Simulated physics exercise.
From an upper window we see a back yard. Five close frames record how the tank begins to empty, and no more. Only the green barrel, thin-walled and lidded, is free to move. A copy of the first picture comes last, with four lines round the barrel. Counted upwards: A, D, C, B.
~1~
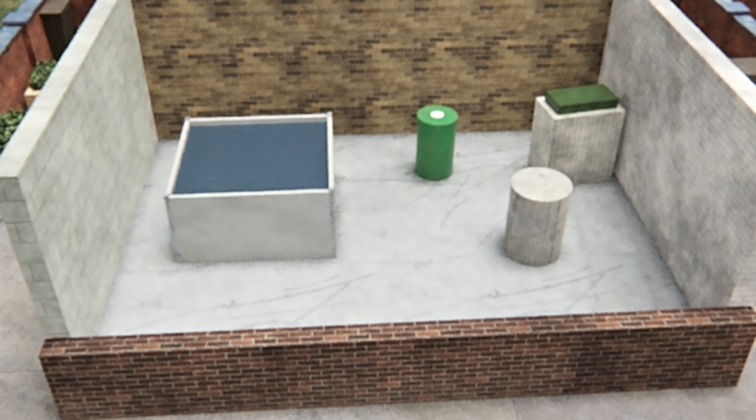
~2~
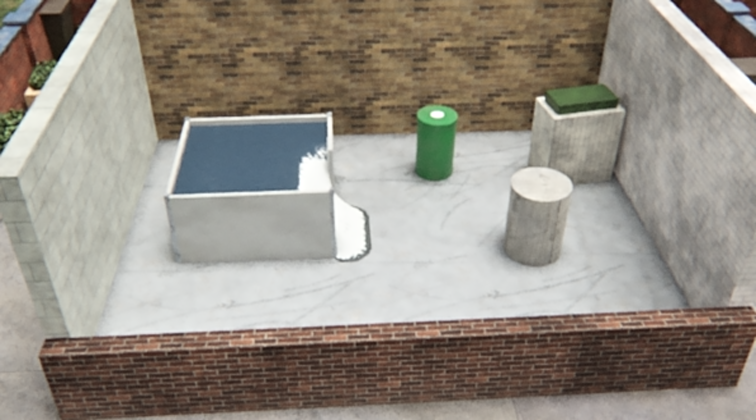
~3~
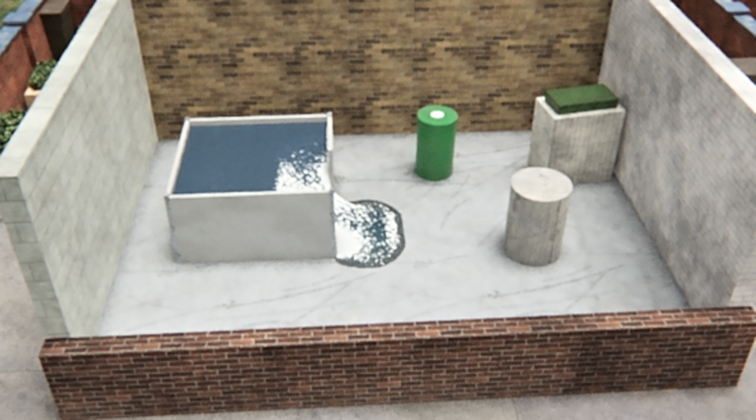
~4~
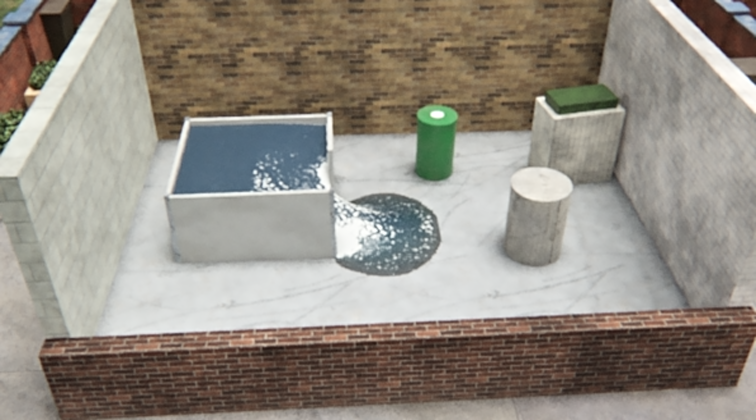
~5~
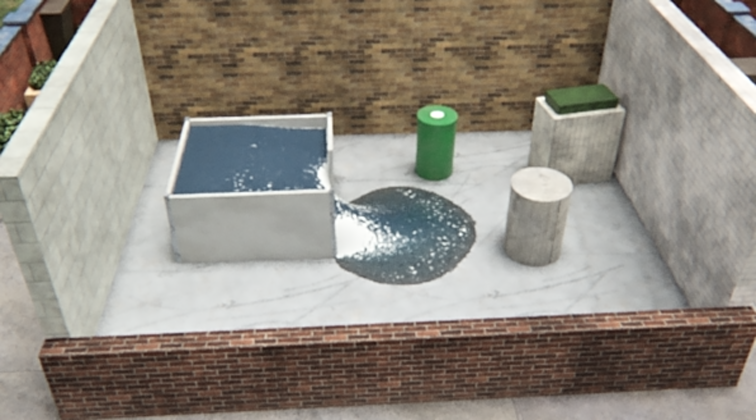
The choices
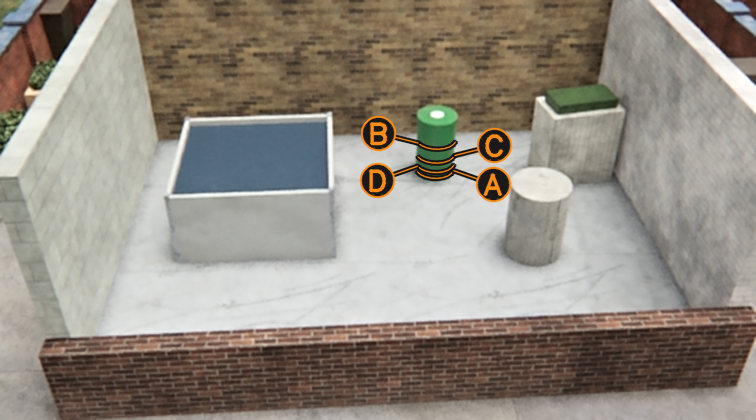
Walled back yard with a full tank pouring water from its right side, the puddle widening across pale ground near a still green barrel.
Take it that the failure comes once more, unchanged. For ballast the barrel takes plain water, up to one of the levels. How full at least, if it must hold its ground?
Line D just does it.
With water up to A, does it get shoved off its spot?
Yes, it does.
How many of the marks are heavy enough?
Three.
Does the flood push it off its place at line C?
No, that is safe.
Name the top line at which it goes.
Here it is line A.
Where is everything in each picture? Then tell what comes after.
In the first picture, lid of the green barrel at (437, 115); tank full, its middle at (255, 158).
In the second picture, 2 % of the ground wet, in view closest to the barrel at (359, 213).
In the third picture, 4 % of the ground wet, in view closest to the barrel at (389, 209).
In the fourth picture, 6 % of the ground wet, in view closest to the barrel at (397, 197).
In the fifth picture, lid of the green barrel at (437, 115); 10 % of the ground wet, in view closest to the barrel at (425, 193).
On the marked copy, A at (437, 178); B at (438, 149); C at (437, 163); D at (437, 172); from the bottom up A, D, C, B.
With A, it is pushed about twice its own width away.
With B, it does not move.
With C, it does not move.
With D, it does not move.
